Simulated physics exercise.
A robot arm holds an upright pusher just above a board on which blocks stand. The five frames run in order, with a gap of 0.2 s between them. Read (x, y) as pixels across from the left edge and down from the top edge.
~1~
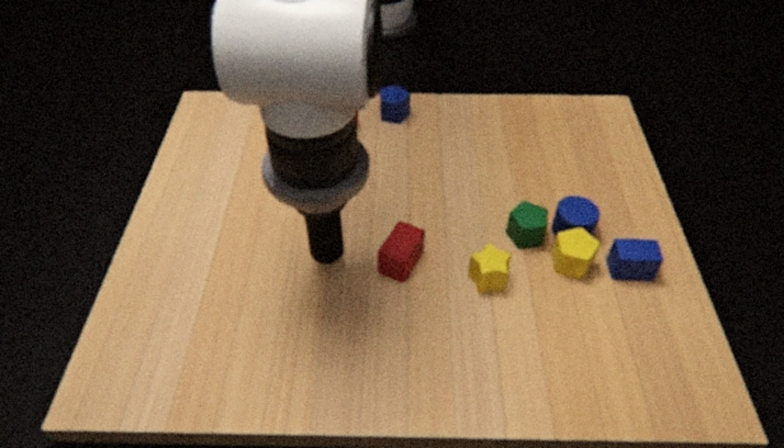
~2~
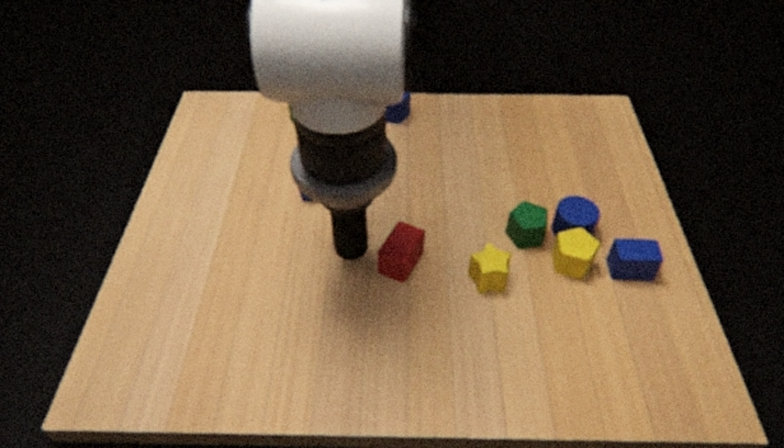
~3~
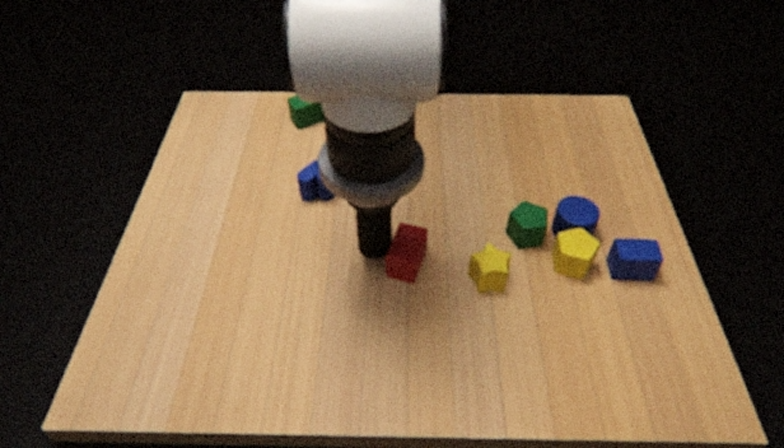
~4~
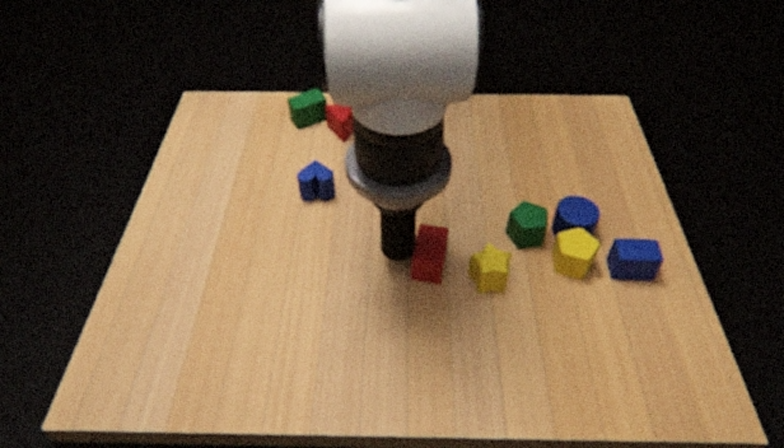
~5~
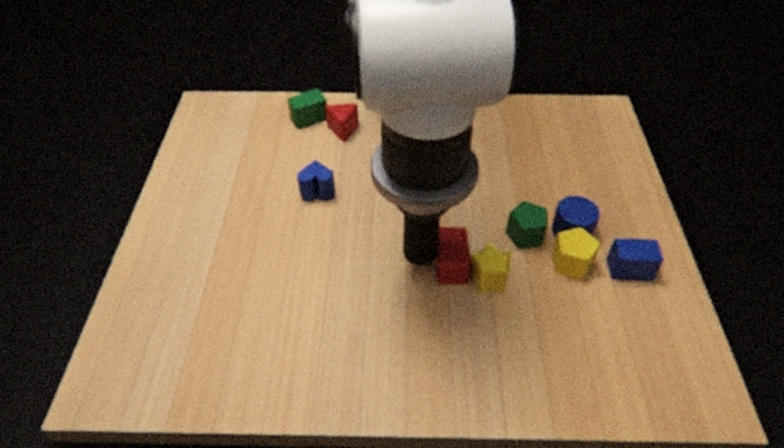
On a wooden board, a robot arm pushes a red block right beside a yellow star.
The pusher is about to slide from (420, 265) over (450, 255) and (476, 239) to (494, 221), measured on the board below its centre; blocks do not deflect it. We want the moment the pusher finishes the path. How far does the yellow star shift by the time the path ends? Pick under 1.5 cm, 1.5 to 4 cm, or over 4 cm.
Between 1.5 and 4 cm.
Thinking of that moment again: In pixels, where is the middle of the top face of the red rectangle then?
Just about (493, 244).
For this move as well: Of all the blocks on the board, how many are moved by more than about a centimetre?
My forecast: 2.
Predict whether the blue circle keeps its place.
Once the path is done, it remains where it sat before.
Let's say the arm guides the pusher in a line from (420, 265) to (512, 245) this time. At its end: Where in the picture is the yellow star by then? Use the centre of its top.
Located at (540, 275).
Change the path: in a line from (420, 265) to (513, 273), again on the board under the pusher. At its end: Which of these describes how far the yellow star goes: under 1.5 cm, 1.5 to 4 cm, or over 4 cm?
It is going to finish beyond 4 cm from where it is now.
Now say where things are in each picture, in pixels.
The first picture shows lower end of the pusher at (327, 251), tops of blocks, red rectangle at (402, 240), yellow star at (492, 258), green five-sided block at (531, 214), blue circle at (579, 209).
The second picture shows pusher at (351, 247), blocks as before.
The third picture shows pusher at (375, 246), red rectangle at (407, 241).
The fourth picture shows pusher at (398, 248), red rectangle at (431, 243).
The fifth picture shows pusher at (420, 253), red rectangle at (454, 245), yellow star at (492, 258), green five-sided block at (531, 214), blue circle at (579, 209).
What follows on the original path. One third of the way, pusher at (453, 242); red rectangle at (488, 244), turned 45° clockwise; yellow star at (514, 263).
Two thirds of the way, pusher at (479, 226); red rectangle at (493, 244), turned 55° clockwise; yellow star at (518, 265).
At the end, pusher at (497, 208); red rectangle at (493, 244), turned 55° clockwise; yellow star at (518, 265); green five-sided block not moved; blue circle not moved.
